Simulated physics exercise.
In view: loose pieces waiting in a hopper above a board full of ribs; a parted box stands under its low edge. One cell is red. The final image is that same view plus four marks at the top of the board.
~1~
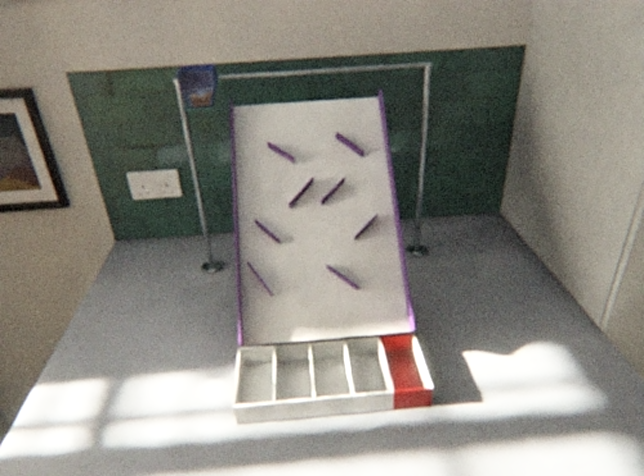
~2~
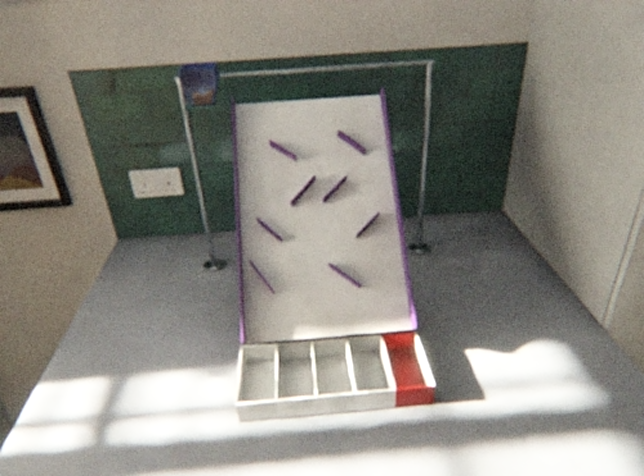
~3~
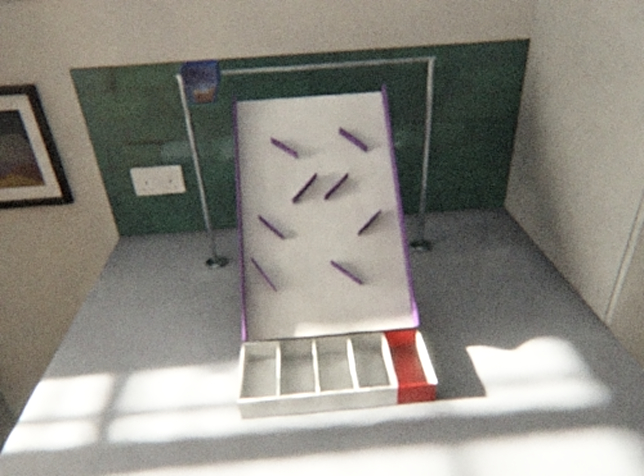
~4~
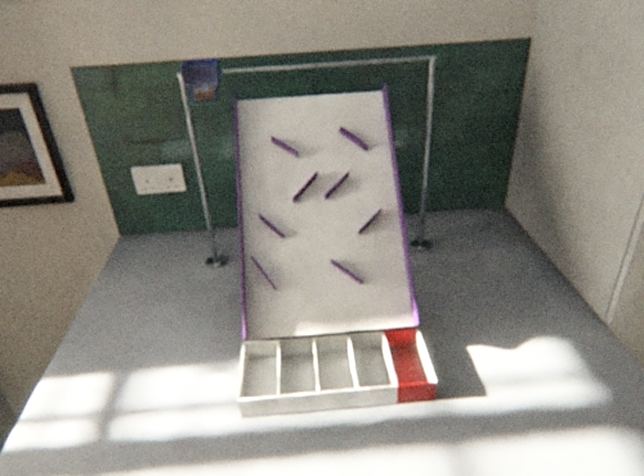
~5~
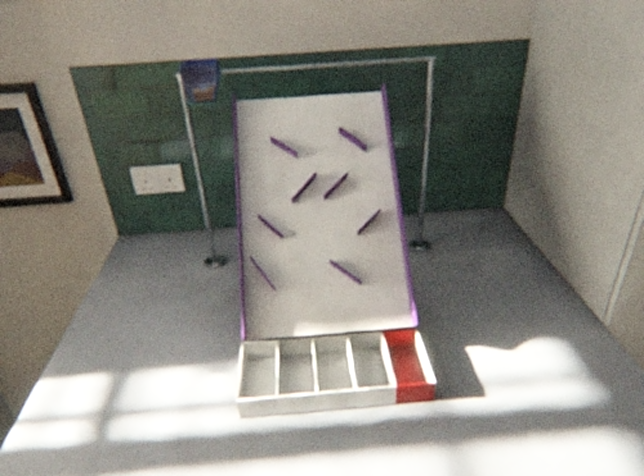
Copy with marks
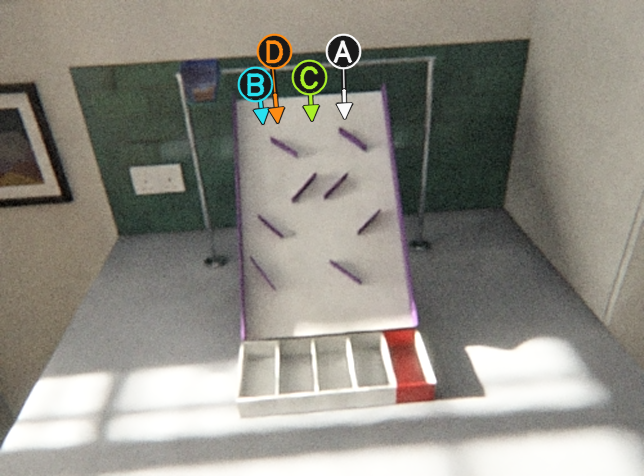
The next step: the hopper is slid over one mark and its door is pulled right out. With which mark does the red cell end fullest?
A is best.
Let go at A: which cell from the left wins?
It is the fifth one.
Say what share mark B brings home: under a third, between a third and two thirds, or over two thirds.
It is under a third.
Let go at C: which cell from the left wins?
The second from the left.
On the marked copy, mark A meets the board at (344, 113); mark B meets the board at (262, 118); mark C meets the board at (311, 115); mark D meets the board at (277, 117).
With A, roughly two thirds in the red cell, roughly a quarter in other cells, about a tenth outside the box.
With B, about a tenth in the red cell, the larger part in other cells, about a tenth outside the box.
With C, just a few in the red cell, the larger part in other cells, about a tenth outside the box.
With D, not one piece in the red cell, the larger part in other cells, about a tenth outside the box.
